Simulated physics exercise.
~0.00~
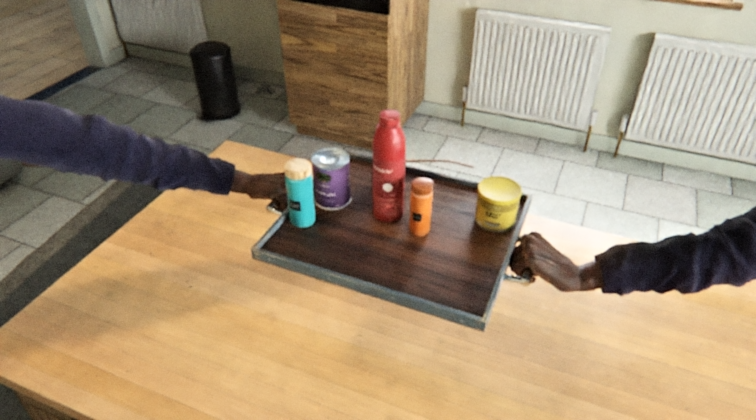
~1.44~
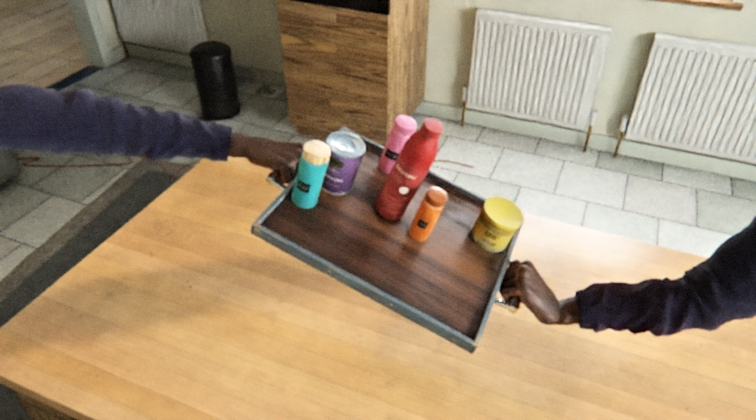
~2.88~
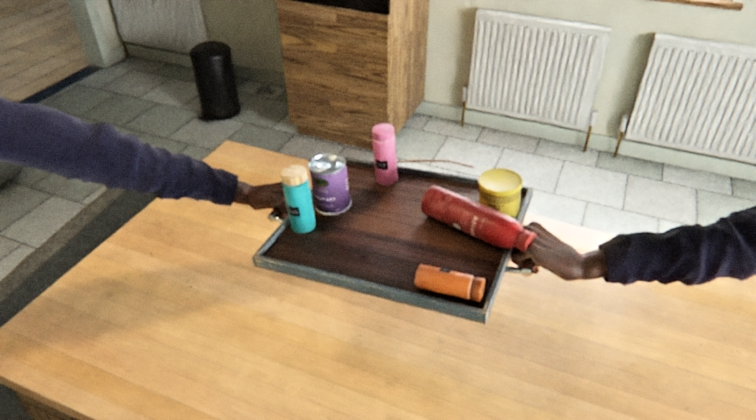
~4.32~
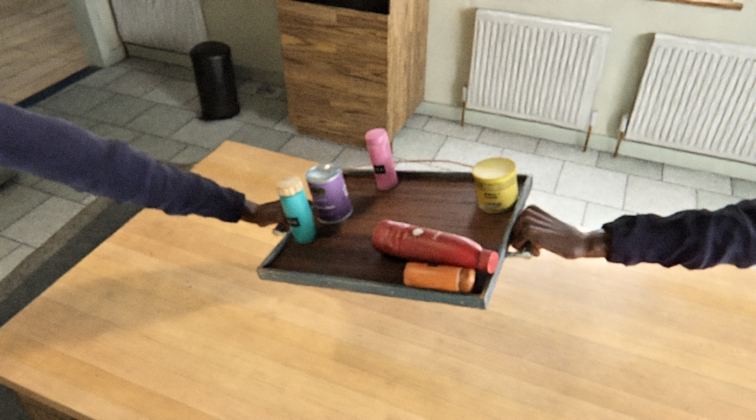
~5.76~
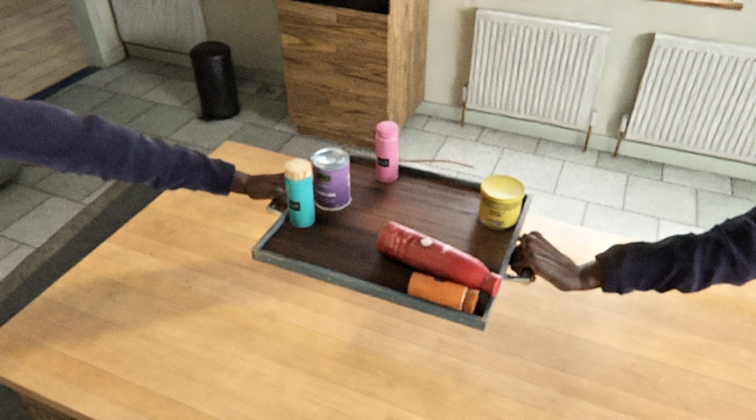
A red bottle and an orange shaker topple as hands tilt a tray, and stay down.
